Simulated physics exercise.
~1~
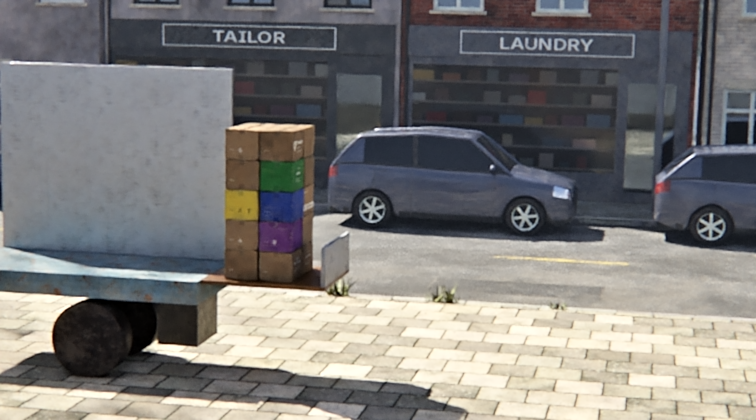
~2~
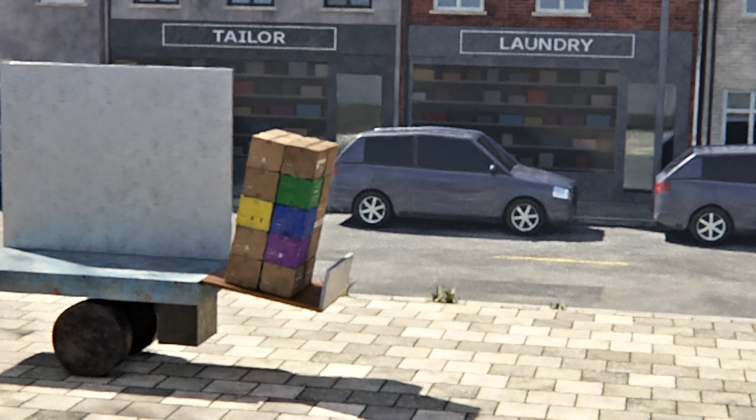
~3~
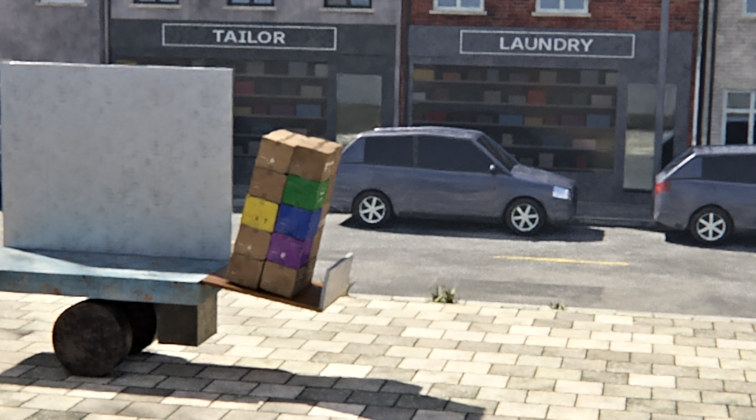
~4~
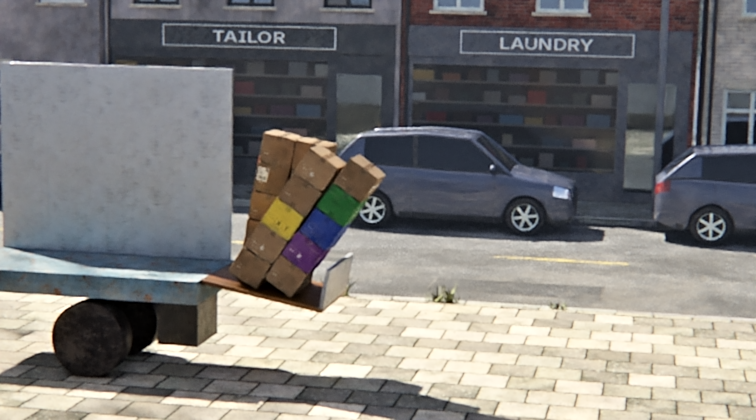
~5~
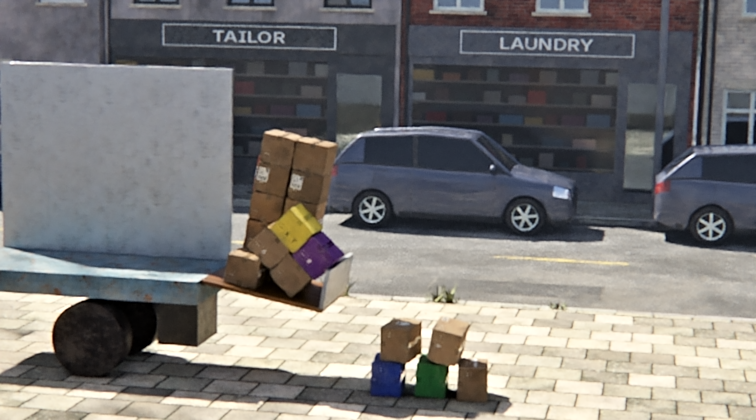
The outer end of a lorry's tail lift tipped down, and the stack of taped cartons on it leaned right until several toppled over the lip onto the paving, including the green and blue ones, while the purple and yellow cartons stayed aboard, tilted.
